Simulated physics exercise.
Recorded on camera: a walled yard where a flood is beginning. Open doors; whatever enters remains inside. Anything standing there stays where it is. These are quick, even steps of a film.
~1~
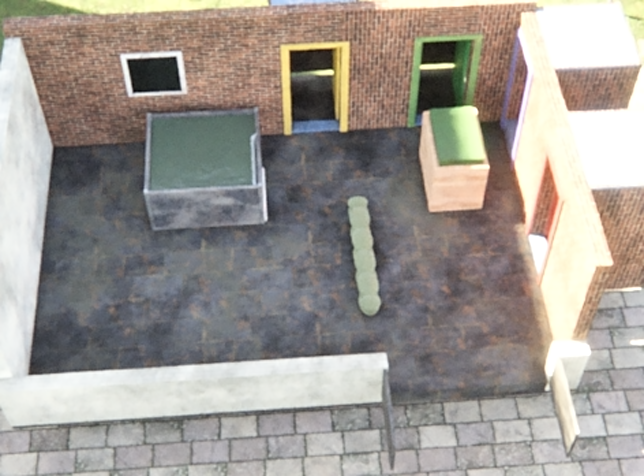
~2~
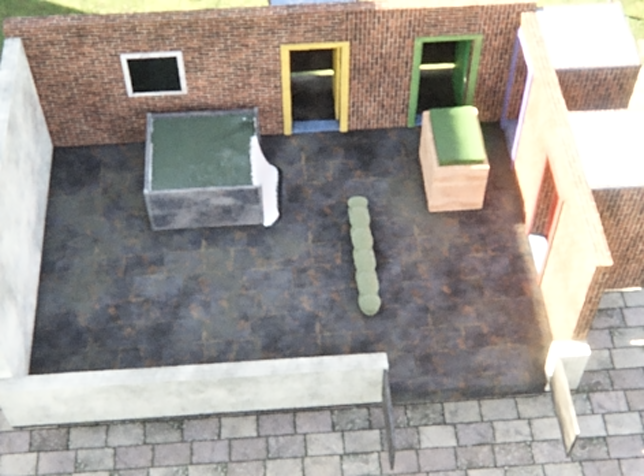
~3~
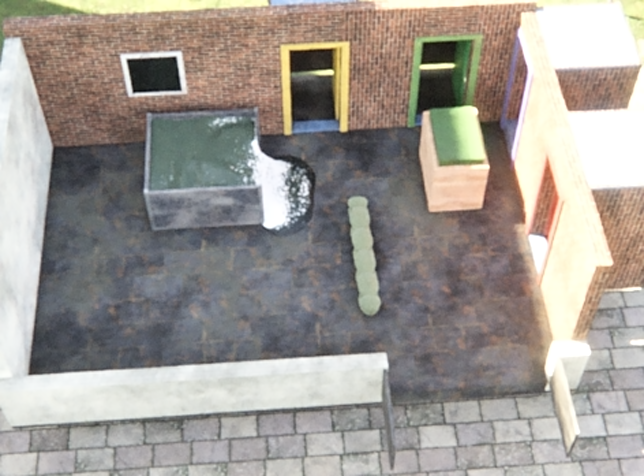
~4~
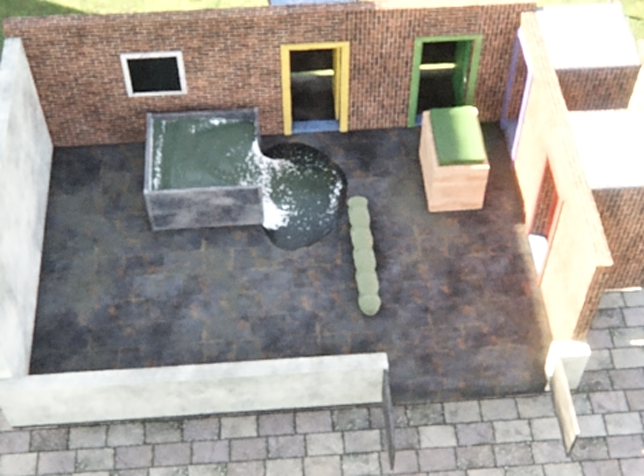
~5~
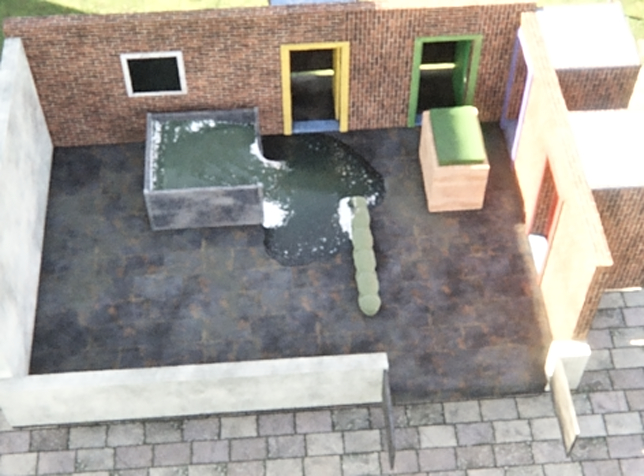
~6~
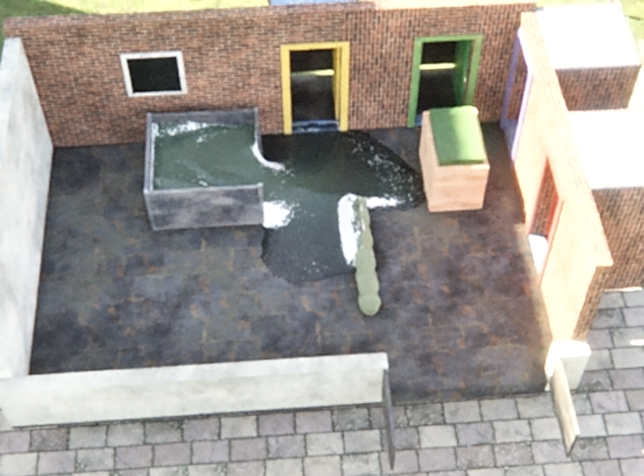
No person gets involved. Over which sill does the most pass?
The green sill.
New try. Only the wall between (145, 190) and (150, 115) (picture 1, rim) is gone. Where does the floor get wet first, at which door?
That would be the yellow door.
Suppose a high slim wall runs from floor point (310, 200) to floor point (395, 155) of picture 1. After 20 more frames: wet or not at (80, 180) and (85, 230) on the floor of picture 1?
One after the other: Free of water, not flooded.
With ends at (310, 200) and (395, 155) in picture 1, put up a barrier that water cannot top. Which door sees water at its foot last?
The flood reaches the red-painted one after all the others.
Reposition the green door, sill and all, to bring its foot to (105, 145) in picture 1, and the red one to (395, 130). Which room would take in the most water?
The red door.
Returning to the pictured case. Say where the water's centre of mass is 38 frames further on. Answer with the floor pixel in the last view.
Close to (303, 245).
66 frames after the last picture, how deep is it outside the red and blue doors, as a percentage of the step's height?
Approx. 40 % followed by 10 %.
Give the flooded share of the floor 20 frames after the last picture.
Around 60 percent.
A moment on, water covers 30 % of the floor; blue door not reached, green door wet at the sill, nothing in, yellow door a trickle in, red door not reached.
Next, water covers 45 % of the floor; blue door wet at the sill, nothing in, green door some in, yellow door some in, red door not reached.
Then, water covers 60 % of the floor; blue door wet at the sill, nothing in, green door a lot in, yellow door some in, red door wet at the sill, nothing in.
Later, water covers 75 % of the floor; blue door wet at the sill, nothing in, green door a lot in, yellow door some in, red door wet at the sill, nothing in.
In the end, water covers 90 % of the floor; blue door wet at the sill, nothing in, green door a lot in, yellow door some in, red door wet at the sill, nothing in; the green door has let in the most.
